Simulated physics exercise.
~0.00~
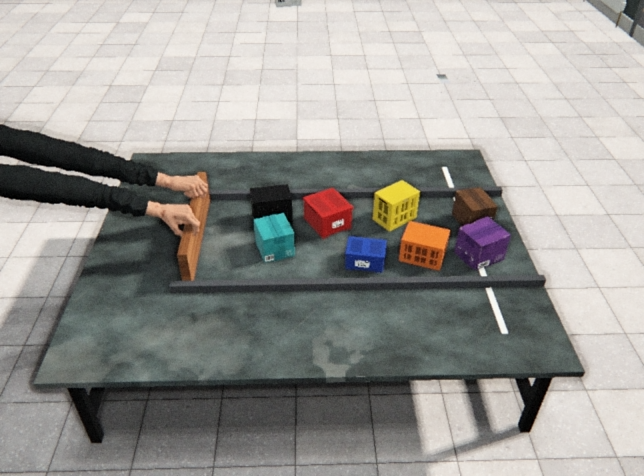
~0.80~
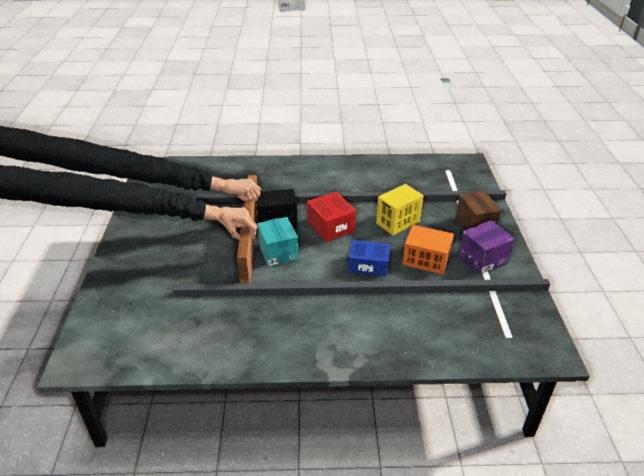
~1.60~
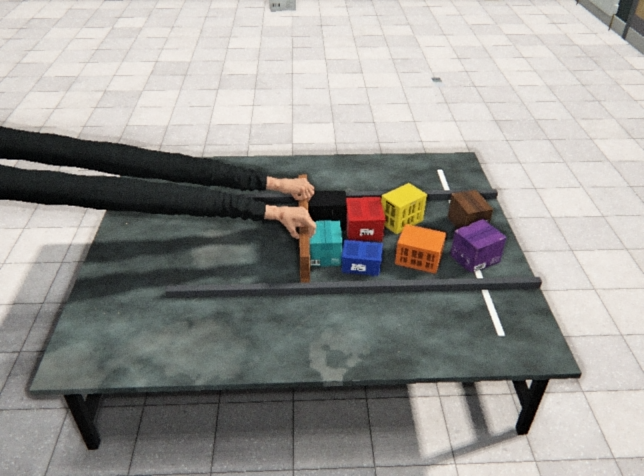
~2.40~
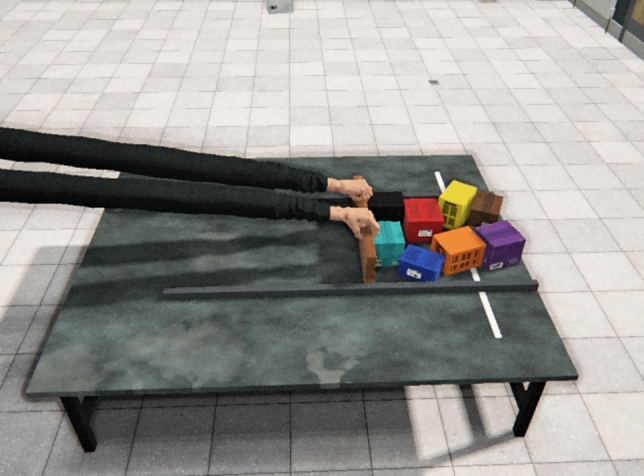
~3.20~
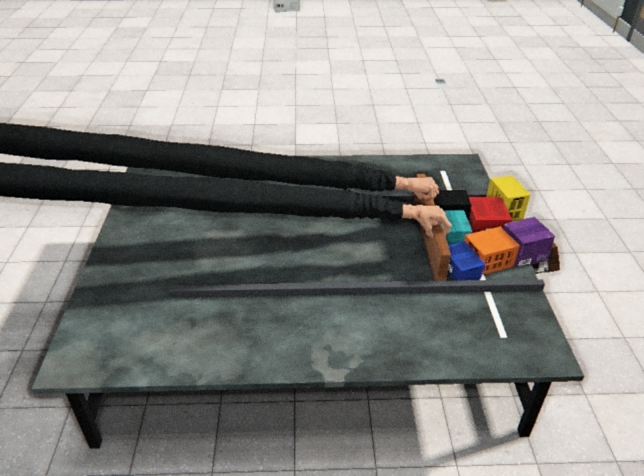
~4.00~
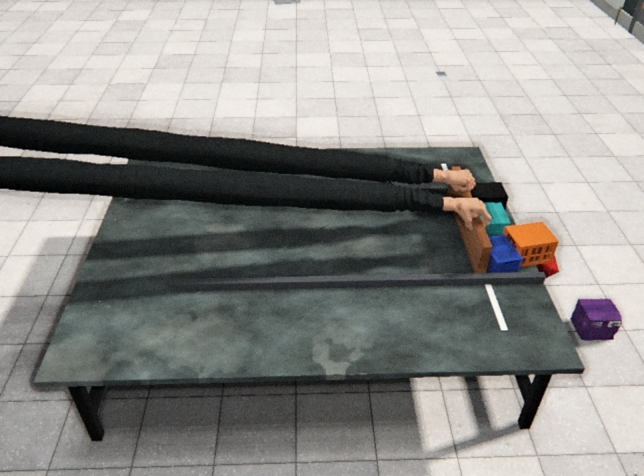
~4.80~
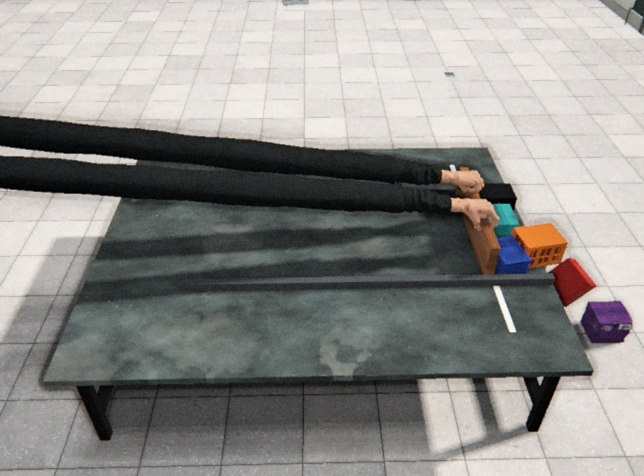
Two hands pushed an upright wooden plank to the right across a dark table, gathering colorful boxes against one another and over the far edge, until the yellow, brown, purple and red ones dropped off while orange, blue, turquoise and black stayed bunched at the end.
